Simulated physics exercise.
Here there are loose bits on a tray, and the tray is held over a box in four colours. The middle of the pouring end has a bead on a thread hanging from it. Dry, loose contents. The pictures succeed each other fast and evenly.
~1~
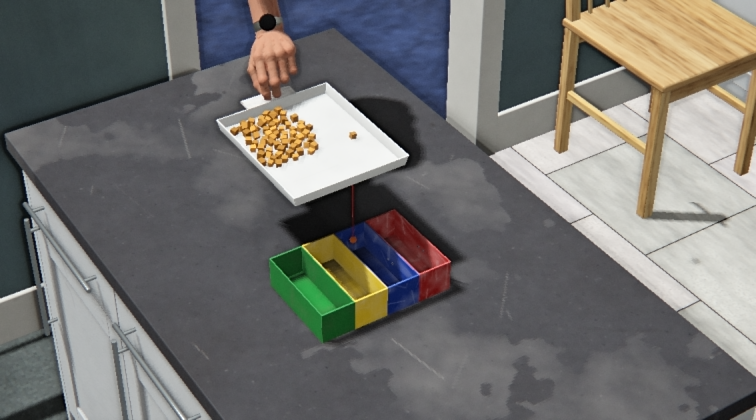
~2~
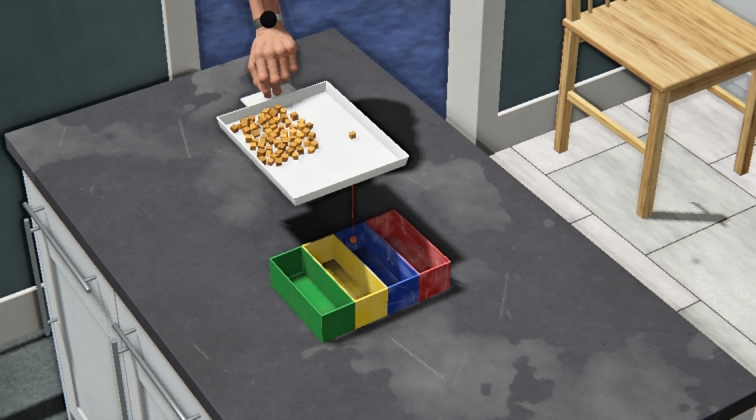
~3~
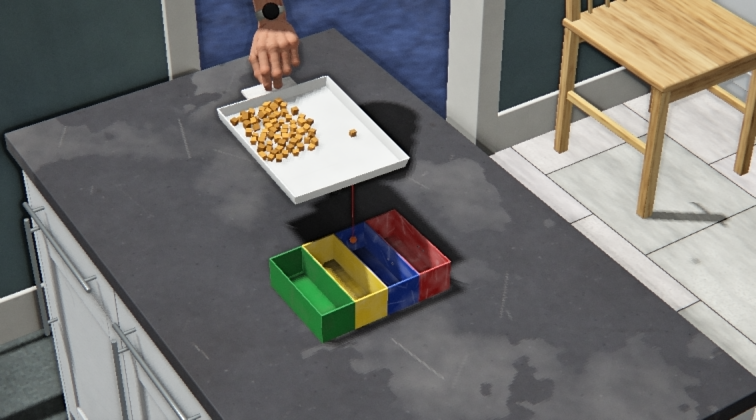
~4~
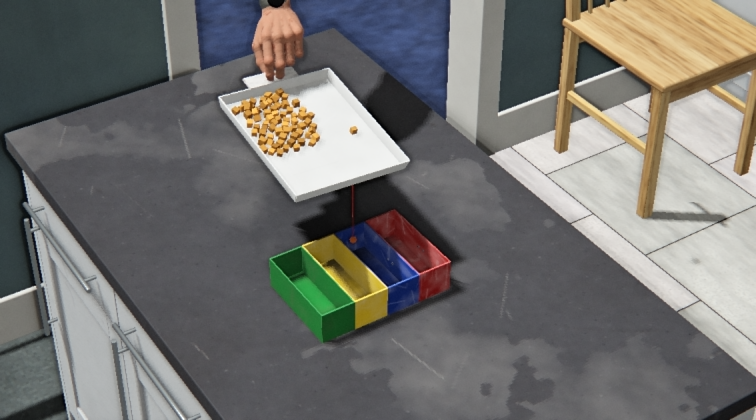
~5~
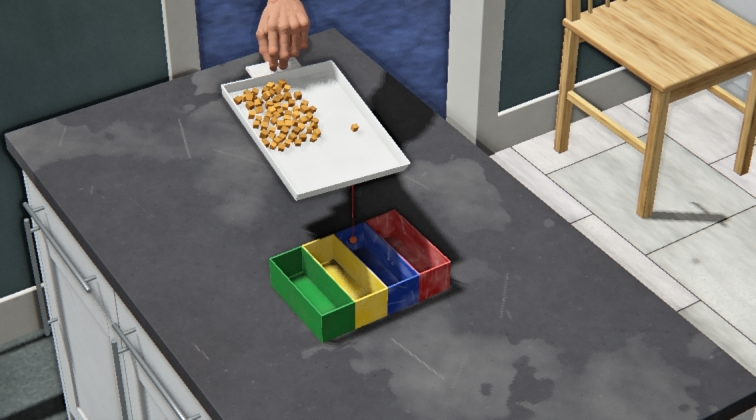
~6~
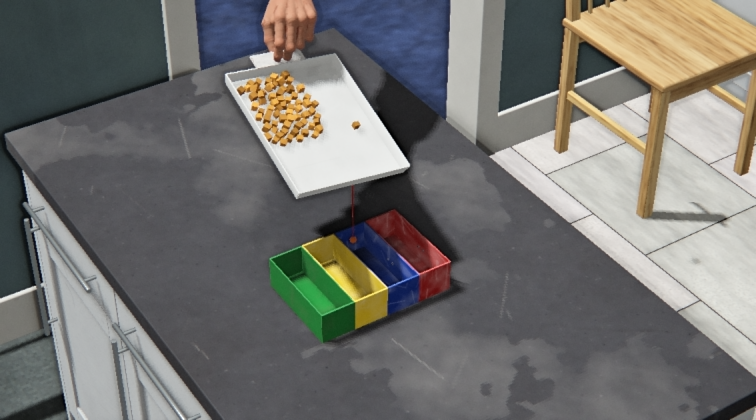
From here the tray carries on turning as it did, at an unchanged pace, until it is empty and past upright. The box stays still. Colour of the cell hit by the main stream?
Red.
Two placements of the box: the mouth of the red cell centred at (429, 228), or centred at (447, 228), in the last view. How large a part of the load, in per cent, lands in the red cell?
30 %, 10 %.
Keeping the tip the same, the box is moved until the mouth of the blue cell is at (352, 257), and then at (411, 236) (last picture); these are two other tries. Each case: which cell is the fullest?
Result 1: That red cell; result 2: That blue cell.
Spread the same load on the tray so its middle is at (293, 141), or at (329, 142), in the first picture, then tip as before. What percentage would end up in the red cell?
Estimate: 60 % first, 60 % second.
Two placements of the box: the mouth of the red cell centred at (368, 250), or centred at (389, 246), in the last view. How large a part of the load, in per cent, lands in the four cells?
In turn about 10 and about 50 percent.
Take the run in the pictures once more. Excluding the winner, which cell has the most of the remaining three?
The blue cell.
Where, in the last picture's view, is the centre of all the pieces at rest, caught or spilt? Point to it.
Somewhere close to (404, 267) in the last picture.
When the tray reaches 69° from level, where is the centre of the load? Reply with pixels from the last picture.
I'd put the middle of the pieces at roughly (382, 169).
Just after the last frame, tray tipped steeply; the larger part on the tray; just a few in the red cell; roughly a quarter falling or outside the box.
A moment on, tray tipped past a quarter turn; roughly a third on the tray; roughly a third in the red cell; about a tenth in the blue cell; roughly a quarter falling or outside the box.
Further on, tray tipped past a quarter turn; roughly two thirds in the red cell; roughly a quarter in the blue cell; about a tenth falling or outside the box.
When it is over, tray tipped past a quarter turn; roughly two thirds in the red cell; roughly a quarter in the blue cell; not one in the green cell; not one in the yellow cell; about a tenth outside the box.
